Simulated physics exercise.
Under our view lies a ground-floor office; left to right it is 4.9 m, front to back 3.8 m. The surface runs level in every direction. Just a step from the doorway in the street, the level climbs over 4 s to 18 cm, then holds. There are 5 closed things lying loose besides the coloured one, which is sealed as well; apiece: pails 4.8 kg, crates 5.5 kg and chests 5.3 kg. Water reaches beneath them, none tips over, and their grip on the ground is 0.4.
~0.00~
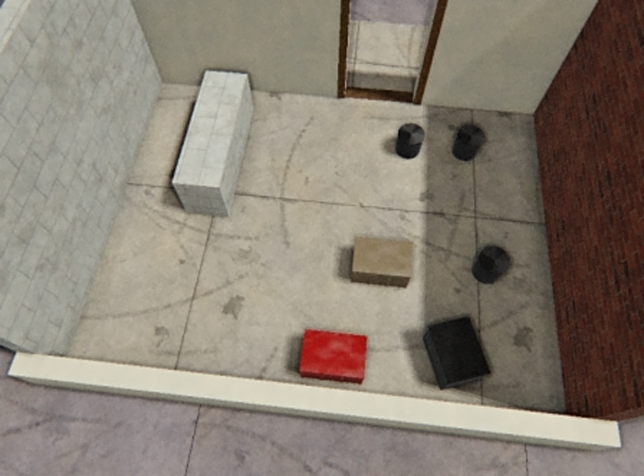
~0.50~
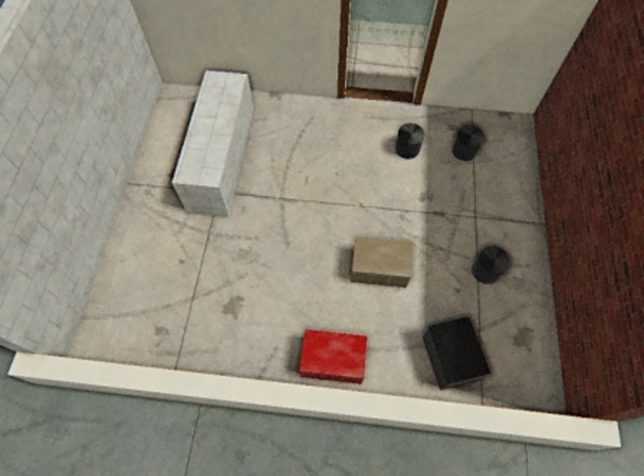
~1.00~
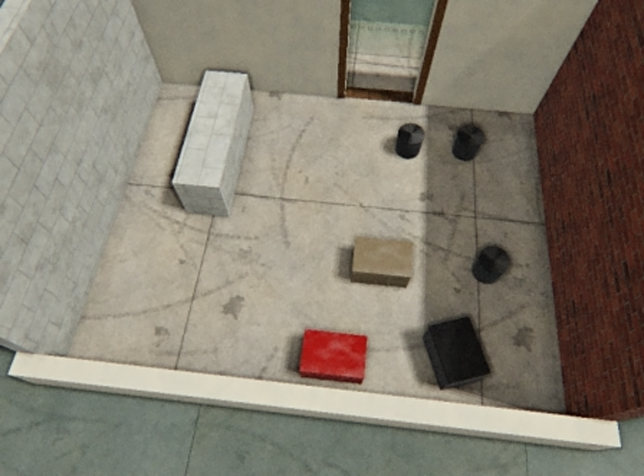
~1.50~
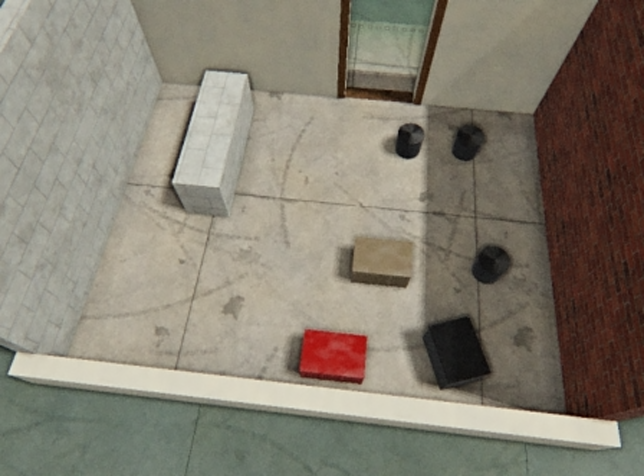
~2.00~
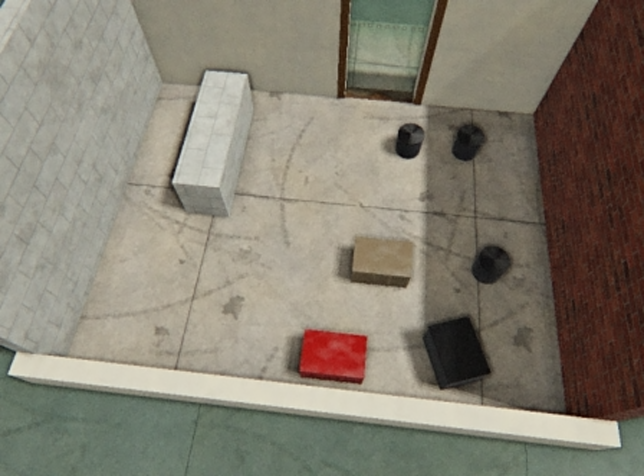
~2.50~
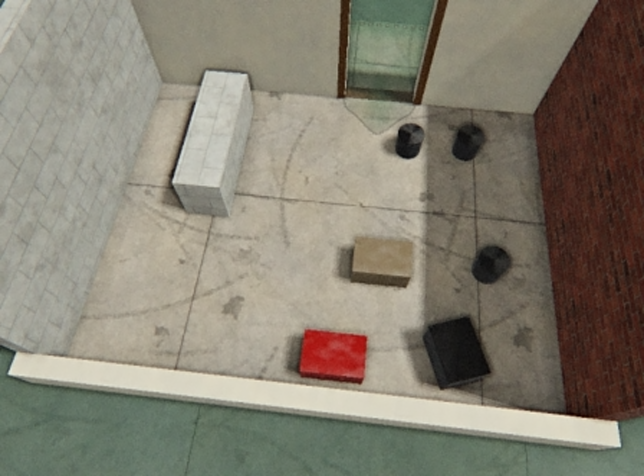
To begin with, a red box, a tan box, a black box and three dark round containers sit on a dry floor near a long pale block. Greenish water then spreads outside the low front wall and past the doorway, and finally a small patch creeps in over the threshold while every object stays still.
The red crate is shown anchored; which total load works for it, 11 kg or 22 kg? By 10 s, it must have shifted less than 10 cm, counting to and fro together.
Only 22 kg.
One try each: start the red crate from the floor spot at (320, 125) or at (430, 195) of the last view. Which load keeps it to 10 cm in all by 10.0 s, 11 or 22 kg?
At the first spot the heavier mass is required, at the second the heavier mass is required.
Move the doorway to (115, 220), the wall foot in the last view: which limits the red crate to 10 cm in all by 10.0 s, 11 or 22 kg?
Well, then the greater option is needed.
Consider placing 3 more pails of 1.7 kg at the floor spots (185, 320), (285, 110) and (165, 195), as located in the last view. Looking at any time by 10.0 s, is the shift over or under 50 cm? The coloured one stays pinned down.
Answer by position: Outside the range; inside the range; inside the range.
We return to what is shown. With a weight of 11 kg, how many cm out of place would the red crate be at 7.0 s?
I'd put it at roughly 10 cm.
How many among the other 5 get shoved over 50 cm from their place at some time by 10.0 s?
It adds up to 3.
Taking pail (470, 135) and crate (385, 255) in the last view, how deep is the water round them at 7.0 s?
Depth approx. 2 cm / 4 cm.
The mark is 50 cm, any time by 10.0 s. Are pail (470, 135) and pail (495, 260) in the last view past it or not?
Below, below.
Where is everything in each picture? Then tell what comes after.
The red crate at (334, 353), on the bottom; 0.0 m2 under water; 0 of 6 have shifted, in the first picture.
The red crate at (334, 353), on the bottom; 0.0 m2 under water; 0 of 6 have shifted, in the second picture.
The red crate at (334, 353), on the bottom; 0.0 m2 under water; 0 of 6 have shifted, in the third picture.
The red crate at (334, 353), on the bottom; 0.0 m2 under water; 0 of 6 have shifted, in the fourth picture.
The red crate at (334, 353) rests on the ground; water covers 0.0 m2; 0 of 6 have shifted, in the fifth picture.
The red crate at (334, 353) rests on the ground; water covers 0.2 m2; 0 of 6 have shifted, in the sixth picture.
After 3.5 s the red crate would be 0 cm from its start with 11 kg and 0 cm from its start with 22 kg; 0 cm of water round it then.
After 4.5 s the red crate would be 0 cm from its start with 11 kg and 0 cm from its start with 22 kg; 0 cm of water round it then.
After 7.0 s the red crate would be 10 cm from its start with 11 kg and 0 cm from its start with 22 kg; 4 cm of water round it then.
After 10.0 s the red crate would be 27 cm from its start with 11 kg and 0 cm from its start with 22 kg; 7 cm of water round it then.
